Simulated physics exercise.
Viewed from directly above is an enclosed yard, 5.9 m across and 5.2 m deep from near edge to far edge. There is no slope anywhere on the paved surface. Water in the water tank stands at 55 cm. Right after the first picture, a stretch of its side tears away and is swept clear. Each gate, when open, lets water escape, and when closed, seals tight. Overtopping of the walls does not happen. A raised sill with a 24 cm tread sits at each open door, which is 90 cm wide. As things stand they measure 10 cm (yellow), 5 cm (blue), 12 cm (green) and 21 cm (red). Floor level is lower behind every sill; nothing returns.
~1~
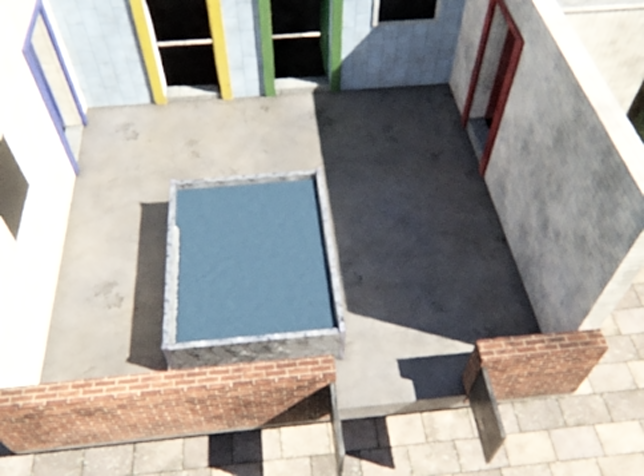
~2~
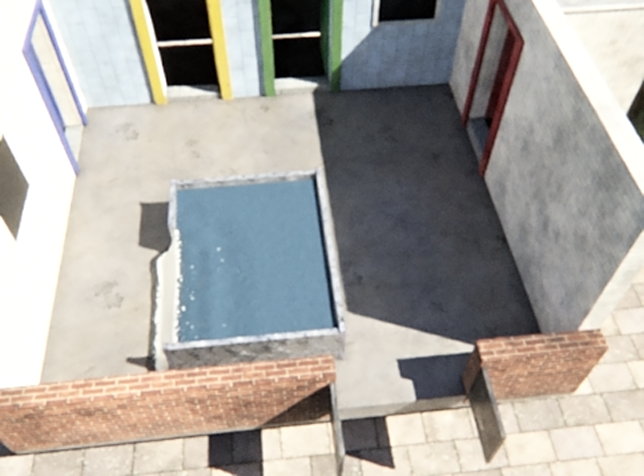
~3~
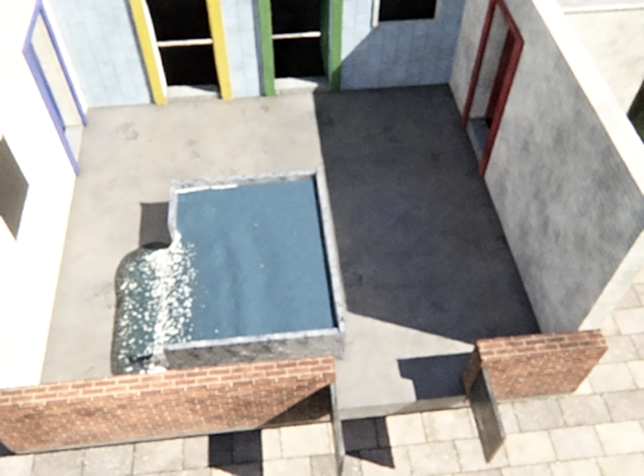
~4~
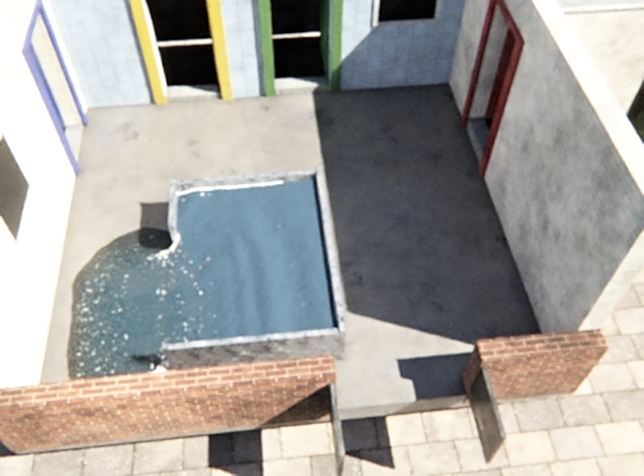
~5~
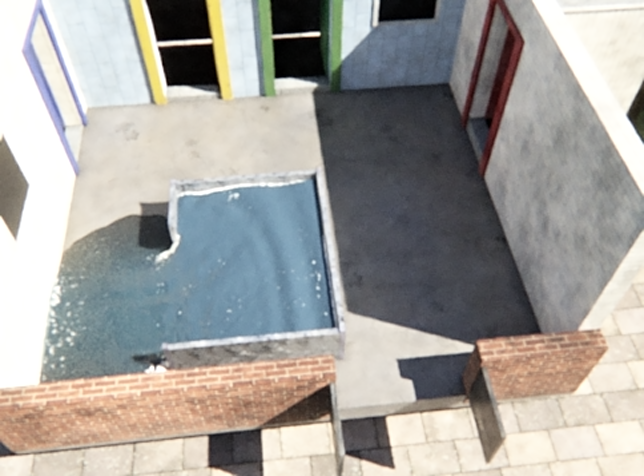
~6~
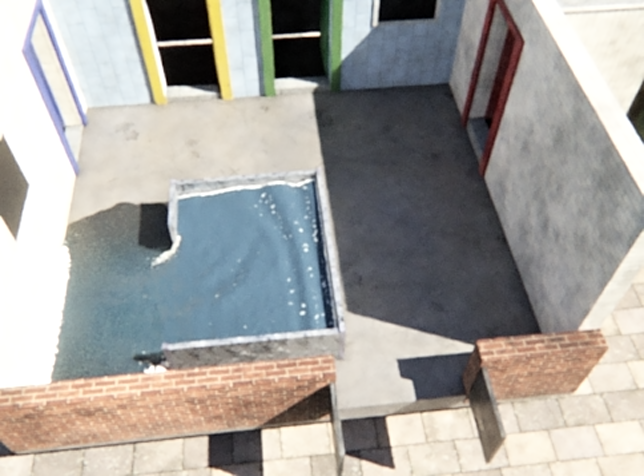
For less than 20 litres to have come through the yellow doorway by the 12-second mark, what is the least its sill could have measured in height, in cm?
14 cm or so.
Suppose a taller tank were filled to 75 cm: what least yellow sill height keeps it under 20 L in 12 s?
It would take a step of about 20 cm.
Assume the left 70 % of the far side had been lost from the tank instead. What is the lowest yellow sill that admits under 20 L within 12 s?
Then it needs around 25 cm.
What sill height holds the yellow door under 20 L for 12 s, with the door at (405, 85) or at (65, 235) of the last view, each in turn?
In turn: Roughly 7.0 cm, roughly 15 cm.
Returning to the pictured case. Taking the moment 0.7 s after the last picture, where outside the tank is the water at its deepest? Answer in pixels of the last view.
About (34, 419).
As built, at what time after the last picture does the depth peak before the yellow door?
It peaks at about 2.8 s.
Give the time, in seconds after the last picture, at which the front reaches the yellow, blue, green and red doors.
For yellow it's 1.8 s, for blue 0.8 s, for green 2.6 s, and for red 4.5 s.
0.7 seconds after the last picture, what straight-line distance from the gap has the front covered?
I make it some 3.2 m.
Then, 0.7 s after the last picture water covers 15 % of the floor, deepest (54 cm) near (34, 419); it has not reached the yellow door.
Then, 2.3 s after the last picture water covers 45 % of the floor, deepest (30 cm) near (34, 419); 14 cm at the yellow door, 0 litres in over its 10 cm sill.
Then, 11.3 s after the last picture water covers 95 % of the floor, deepest (10 cm) near (355, 357); 8 cm at the yellow door, 61 litres in over its 10 cm sill.
At the yellow door as built, the water peaked near 19 cm, 2.9 s after the last picture.
Run again over the same 12 s with other heights there, 42 litres in over 11.5 cm, 10 litres over 15.5 cm. The limit of 20 litres is kept from about 14 cm up.
